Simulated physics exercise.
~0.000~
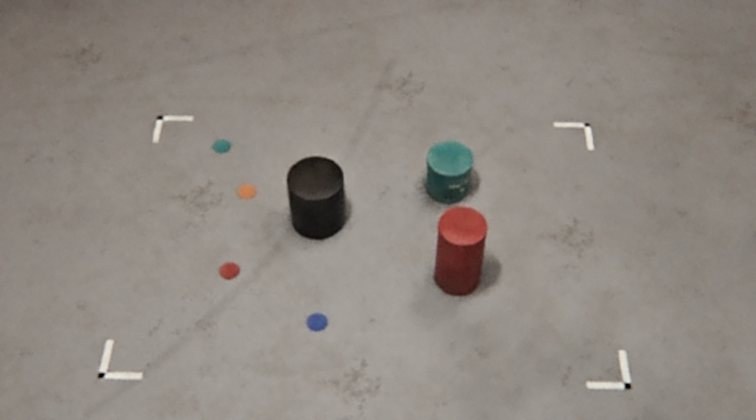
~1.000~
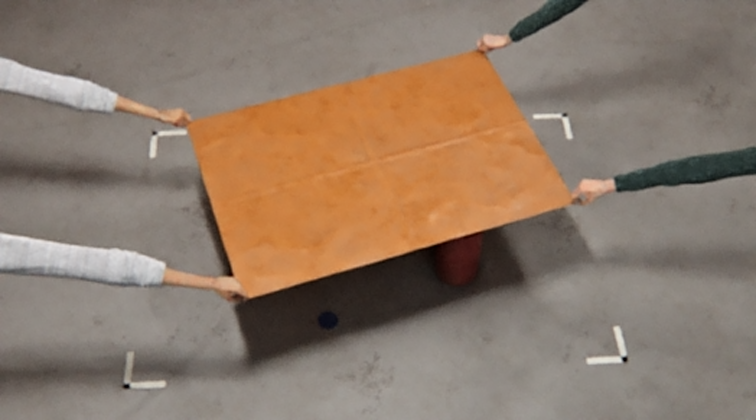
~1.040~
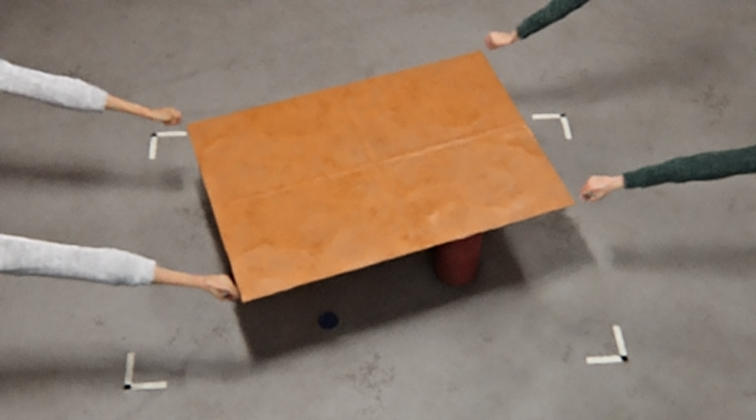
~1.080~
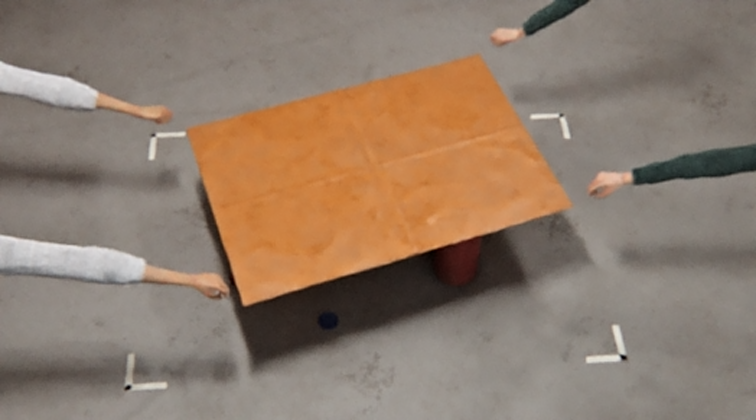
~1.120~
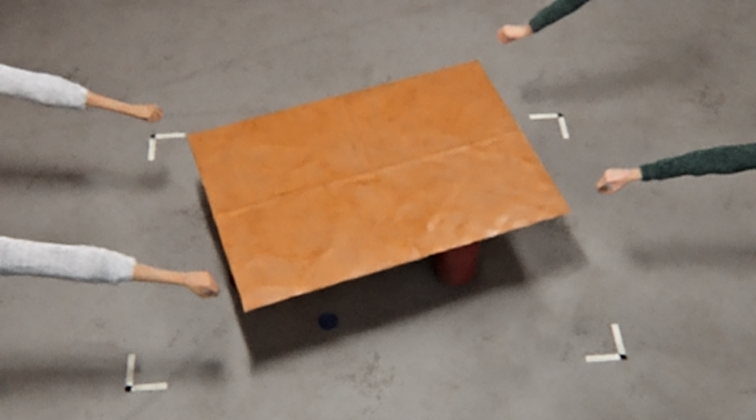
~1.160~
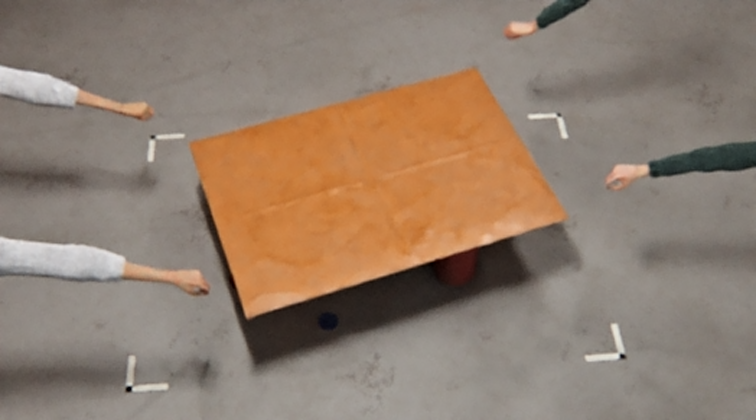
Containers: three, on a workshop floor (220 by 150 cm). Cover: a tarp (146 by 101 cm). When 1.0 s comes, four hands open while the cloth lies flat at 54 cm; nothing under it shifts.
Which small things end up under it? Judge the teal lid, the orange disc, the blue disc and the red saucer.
The teal lid stays uncovered, the orange disc still shows, the blue disc vanishes under it, the red saucer stays uncovered.
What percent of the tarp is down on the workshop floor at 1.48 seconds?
5 %.
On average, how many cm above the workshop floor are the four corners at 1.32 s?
16 cm.
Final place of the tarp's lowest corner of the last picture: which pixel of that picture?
Near (290, 352).
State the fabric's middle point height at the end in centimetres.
The centre point rests around 28 cm up.
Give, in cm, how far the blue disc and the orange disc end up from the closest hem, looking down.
6 cm and 6 cm.
At 1.3 s, 0 % of it is down, spanning 155 by 133 cm, above blue disc, orange disc, red saucer.
At 1.5 s, 5 % of it is down, spanning 125 by 119 cm, above blue disc.
At 1.6 s, 5 % of it is down, spanning 129 by 120 cm, above blue disc.
At 1.8 s, 5 % of it is down, spanning 129 by 120 cm, above blue disc.
At 3.3 s, 10 % of it is down, spanning 125 by 121 cm, above blue disc.
